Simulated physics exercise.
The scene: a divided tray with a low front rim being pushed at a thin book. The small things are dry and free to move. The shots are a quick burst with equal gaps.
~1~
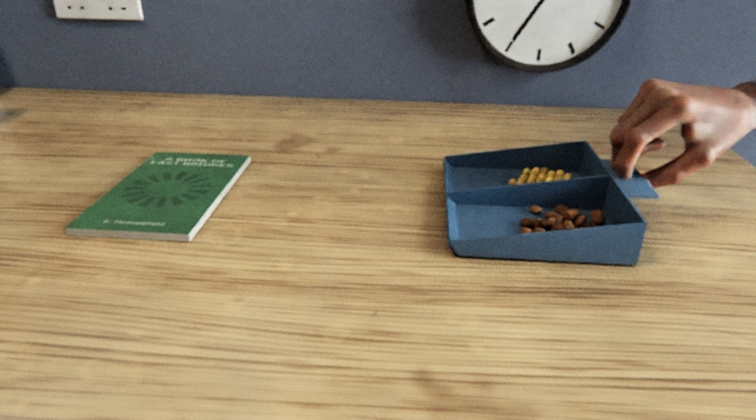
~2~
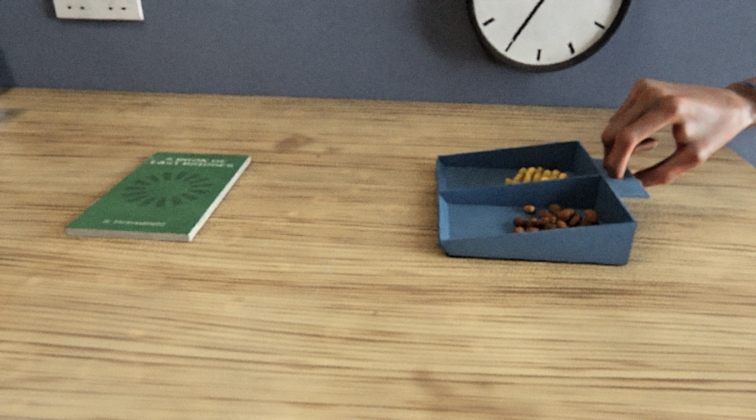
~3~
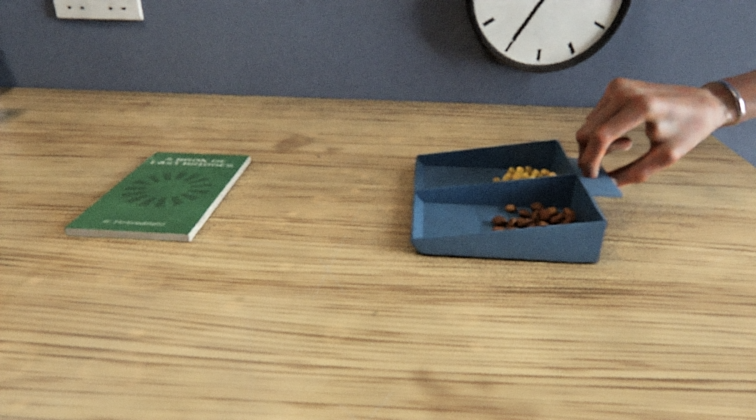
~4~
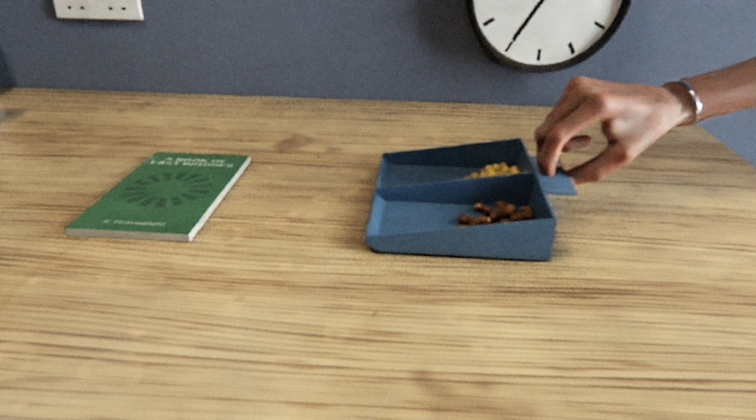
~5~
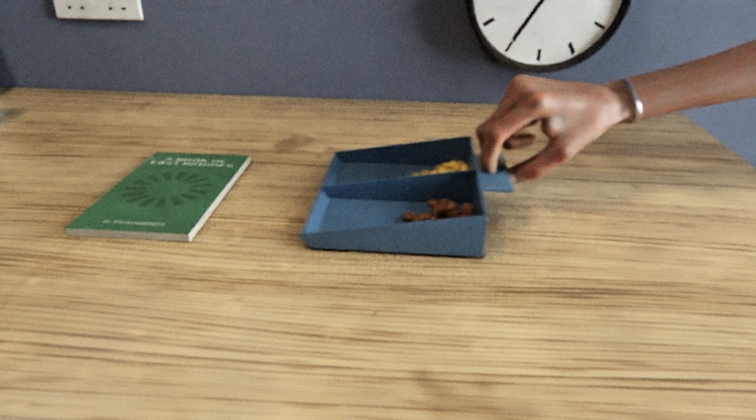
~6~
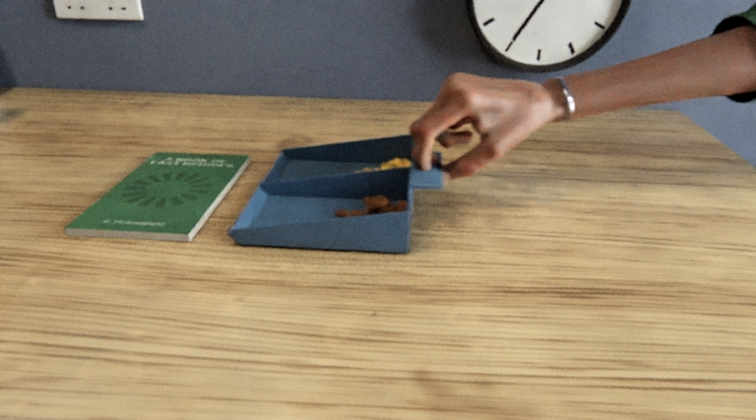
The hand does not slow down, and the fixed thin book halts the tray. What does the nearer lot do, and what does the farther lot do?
Here the nearer lot sends some over the front rim, and the farther lot sends some over the front rim.
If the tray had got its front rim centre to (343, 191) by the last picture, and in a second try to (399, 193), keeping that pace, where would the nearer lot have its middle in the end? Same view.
At about (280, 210), and at (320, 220).
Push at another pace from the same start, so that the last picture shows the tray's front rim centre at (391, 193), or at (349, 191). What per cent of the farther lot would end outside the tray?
About 0 and 0 per cent.
Then, 0.02 s past the last view, tray still sliding, front rim near (243, 186); nearer lot all inside; farther lot all inside.
Then, 0.15 s past the last view, tray stopped at the thin book; nearer lot a stray few out of the tray; farther lot a small part out of the tray.
Then, 0.36 s past the last view, tray stopped at the thin book; nearer lot a small part out of the tray; farther lot about a quarter out of the tray.
Finally, tray stopped at the thin book; nearer lot a small part out of the tray; farther lot about a quarter out of the tray.
